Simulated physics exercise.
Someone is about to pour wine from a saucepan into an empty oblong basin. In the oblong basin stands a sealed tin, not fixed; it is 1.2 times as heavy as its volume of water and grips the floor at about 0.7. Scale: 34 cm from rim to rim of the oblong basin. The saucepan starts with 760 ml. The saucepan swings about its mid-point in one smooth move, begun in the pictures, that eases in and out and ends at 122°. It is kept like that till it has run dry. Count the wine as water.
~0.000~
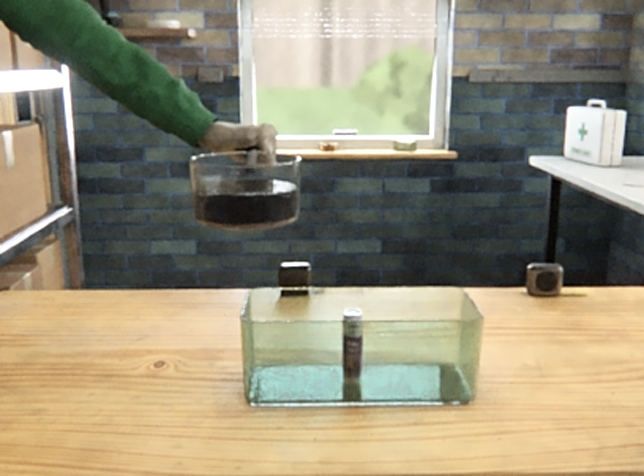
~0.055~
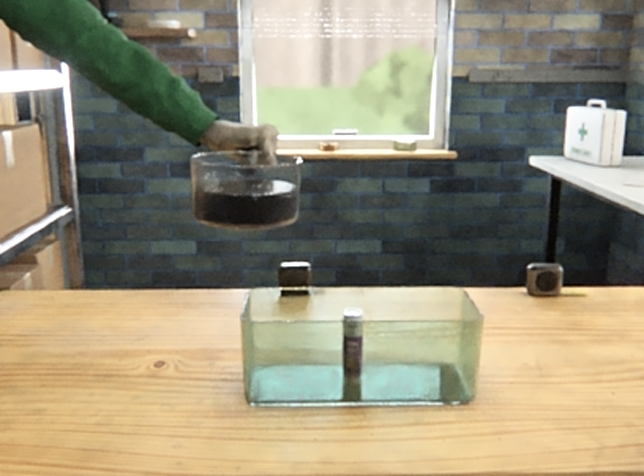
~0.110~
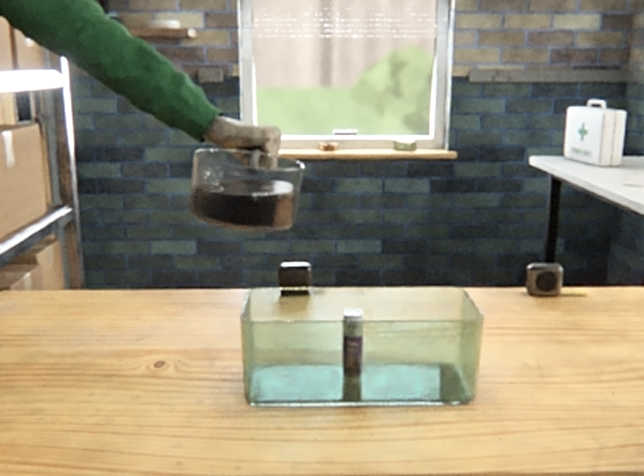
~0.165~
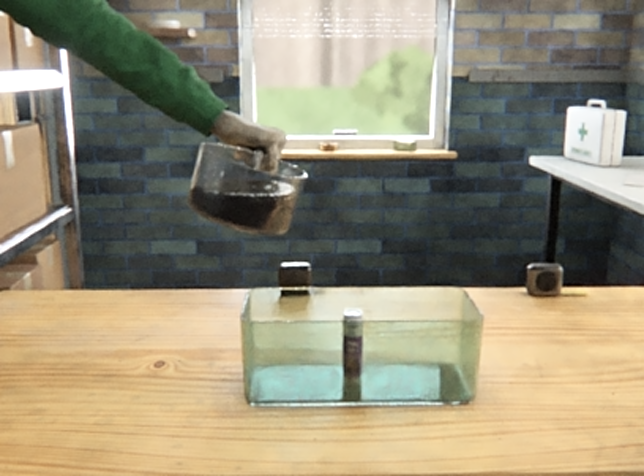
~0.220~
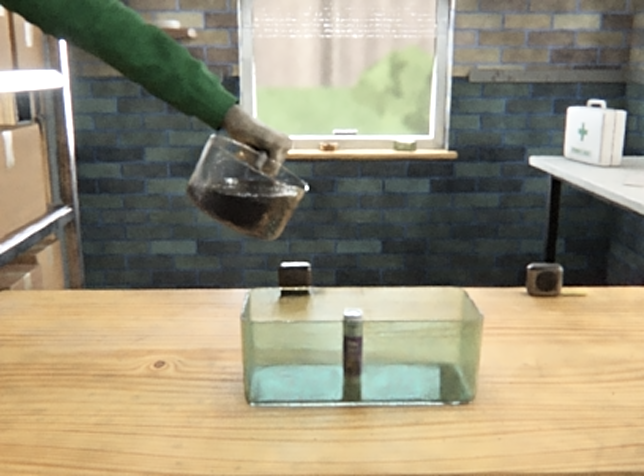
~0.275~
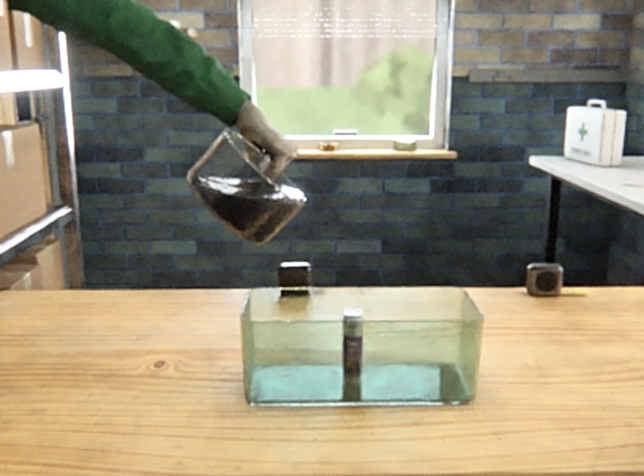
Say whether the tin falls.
It goes over.
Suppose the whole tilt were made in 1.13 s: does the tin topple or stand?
Then it stays up.
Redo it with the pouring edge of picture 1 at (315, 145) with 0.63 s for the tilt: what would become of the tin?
Then it topples.
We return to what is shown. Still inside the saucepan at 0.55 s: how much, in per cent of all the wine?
Some 22 per cent.
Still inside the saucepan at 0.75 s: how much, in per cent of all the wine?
About 2 per cent.
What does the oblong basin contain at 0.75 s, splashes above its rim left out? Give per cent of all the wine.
Some 90 per cent.
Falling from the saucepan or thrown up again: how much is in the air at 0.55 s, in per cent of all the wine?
Some 50 per cent.
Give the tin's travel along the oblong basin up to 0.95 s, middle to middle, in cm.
Some 8 cm.
By 0.55 s the tilt is 111° and 21 per cent is still to pour; the tin stands where it began.
By 0.75 s the tilt is 122° and 2 per cent is still to pour; the tin leans 13°.
By 0.95 s the tilt is 122° and 0 per cent is still to pour; the tin lies on its side.
By 1.18 s the tilt is 122° and 0 per cent is still to pour; the tin lies on its side.
At rest the tin lies on its side.
